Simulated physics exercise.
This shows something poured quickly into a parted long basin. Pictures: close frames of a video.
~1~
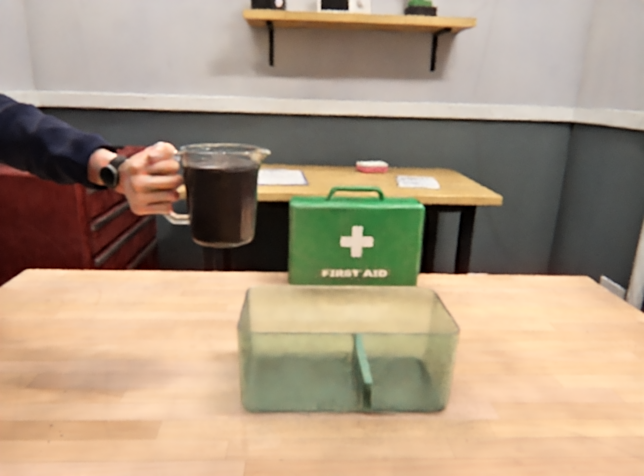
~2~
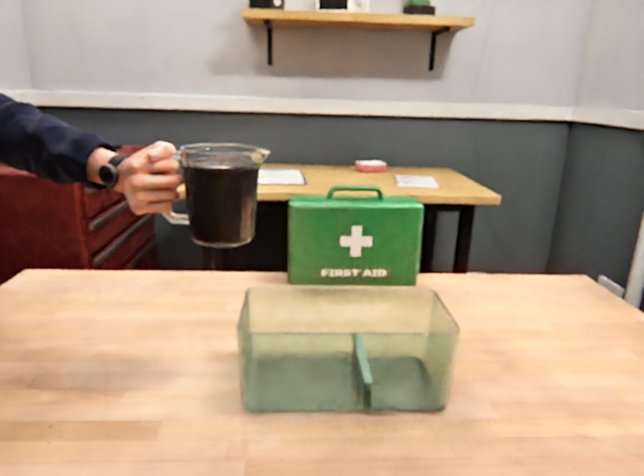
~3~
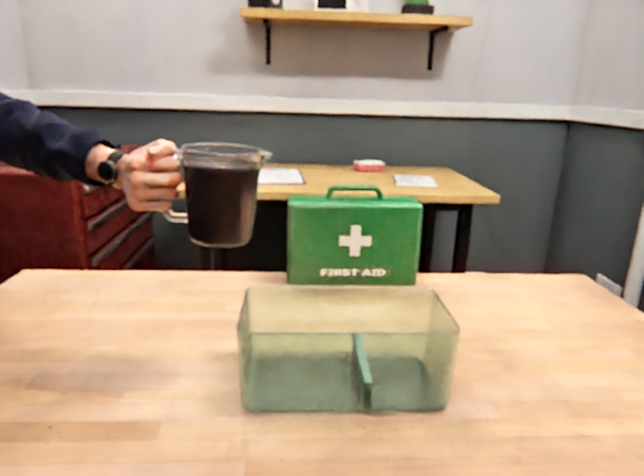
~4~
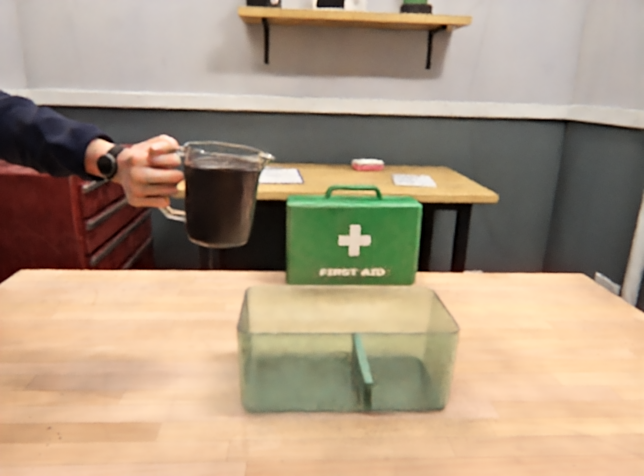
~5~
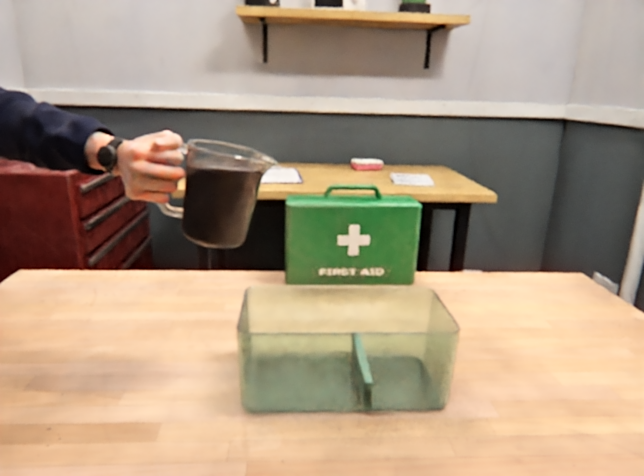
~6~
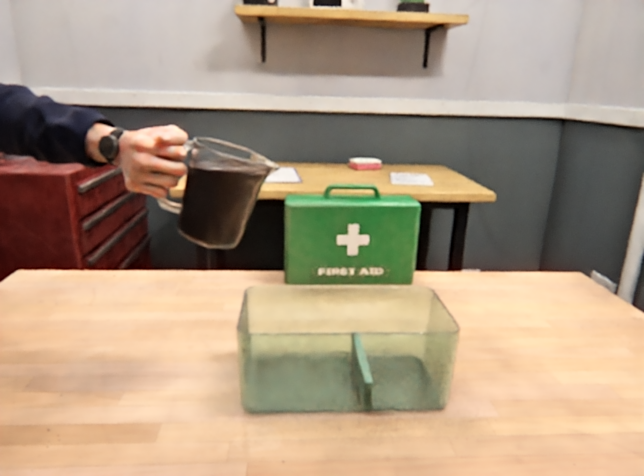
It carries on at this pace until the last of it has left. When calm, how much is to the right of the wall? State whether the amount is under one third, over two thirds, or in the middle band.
I'd put the amount right of the wall under the one-third mark.
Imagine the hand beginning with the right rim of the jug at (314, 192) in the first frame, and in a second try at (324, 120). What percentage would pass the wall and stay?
One after the other: 35 %, 90 %.
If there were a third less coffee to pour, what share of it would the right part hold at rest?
Roughly 5 in a hundred.
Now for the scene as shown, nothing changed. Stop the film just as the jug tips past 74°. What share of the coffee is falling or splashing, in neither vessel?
Estimated: 20 per cent or thereabouts.
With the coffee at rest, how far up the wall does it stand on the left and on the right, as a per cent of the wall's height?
50 % left, 10 % right.
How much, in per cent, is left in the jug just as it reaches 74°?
Amount still in: Approx. 75 %.
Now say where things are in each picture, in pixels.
It leans 0°; its right rim is at (271, 152); the coffee meets the walls at (187, 162) and (259, 163); the long basin's rim runs from (243, 308) to (446, 310); the wall's top is at (362, 356), in the first picture.
It leans 1°; its right rim is at (271, 152); the coffee meets the walls at (186, 162) and (259, 164), in the second picture.
It leans 3°; its right rim is at (272, 154); the coffee meets the walls at (188, 160) and (259, 165), in the third picture.
It leans 6°; its right rim is at (274, 157); the coffee meets the walls at (190, 160) and (261, 165), in the fourth picture.
It leans 11°; its right rim is at (277, 162); the coffee meets the walls at (191, 162) and (265, 166), in the fifth picture.
It leans 17°; its right rim is at (280, 168); the coffee meets the walls at (192, 165) and (270, 168), in the sixth picture.
A moment on, the jug is tipped part way and 76 per cent is still to pour, 5 is left of the wall and 0 right of it.
Next, the jug is tipped right over and 26 per cent is still to pour, 48 is left of the wall and 1 right of it.
Then the jug is tipped right over and 3 per cent is still to pour, 84 is left of the wall and 5 right of it.
Later the jug is tipped right over and 0 per cent is still to pour, 89 is left of the wall and 7 right of it.
At rest 90 per cent lies left of the wall, 7 right of it and 4 outside.
